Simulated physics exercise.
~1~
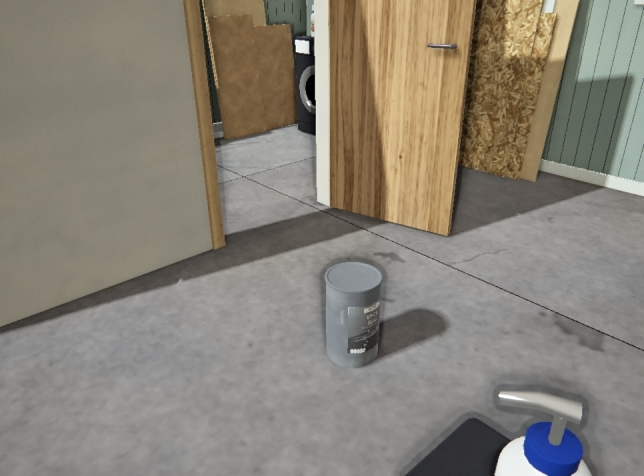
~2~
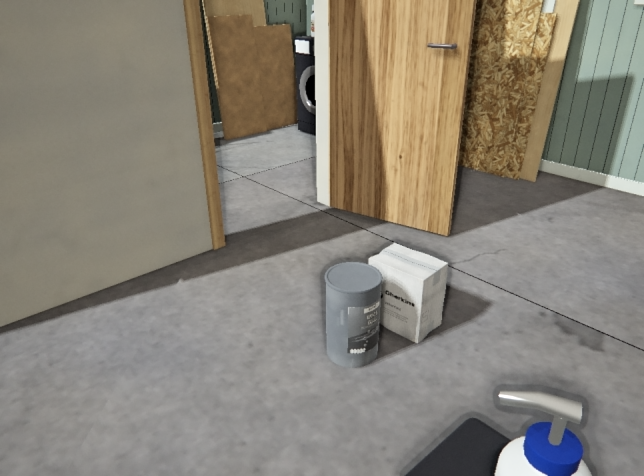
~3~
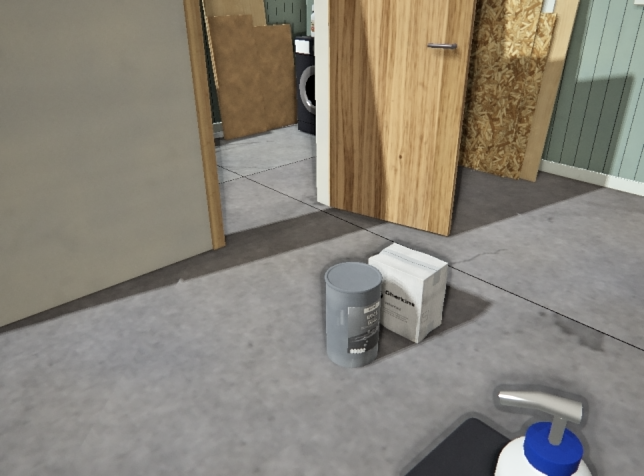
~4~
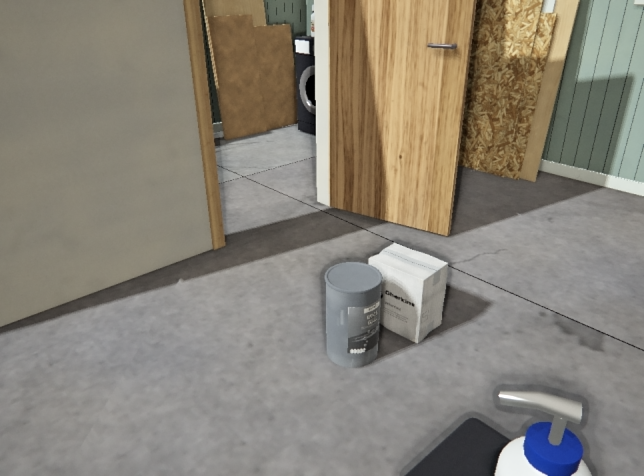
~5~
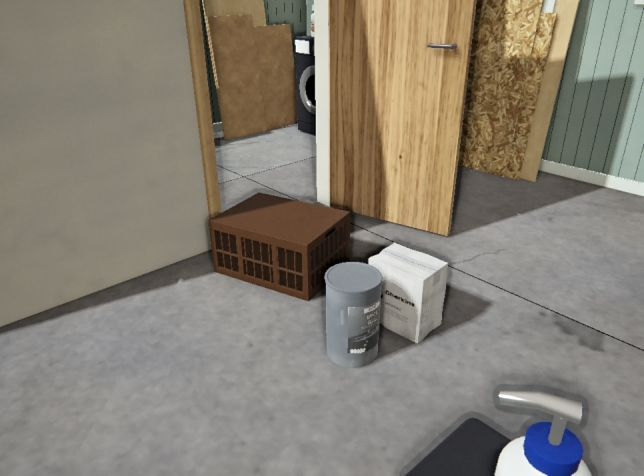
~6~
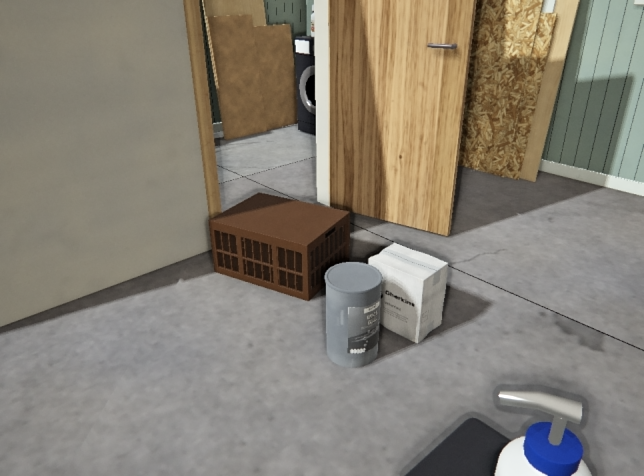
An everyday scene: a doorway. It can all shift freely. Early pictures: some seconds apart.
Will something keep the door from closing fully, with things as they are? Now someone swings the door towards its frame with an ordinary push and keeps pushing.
Yes, it gets held up.
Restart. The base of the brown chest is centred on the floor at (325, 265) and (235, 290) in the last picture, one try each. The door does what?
Well, on try one it is halted early, and on try two it completes its arc.
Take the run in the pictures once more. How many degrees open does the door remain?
Roughly 50 degrees open.
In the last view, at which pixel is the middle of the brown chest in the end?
Around (270, 243).
Then, 0.50 s later than the last frame, open by 89°.
Then, 0.80 s later than the last frame, open by 70°.
Then, 1.10 s later than the last frame, open by 53°; brown chest moved a little near (275, 243).
When it is over, open by 51°; all 3 as before. End places, in pixels of the last picture, brown chest near (270, 243).
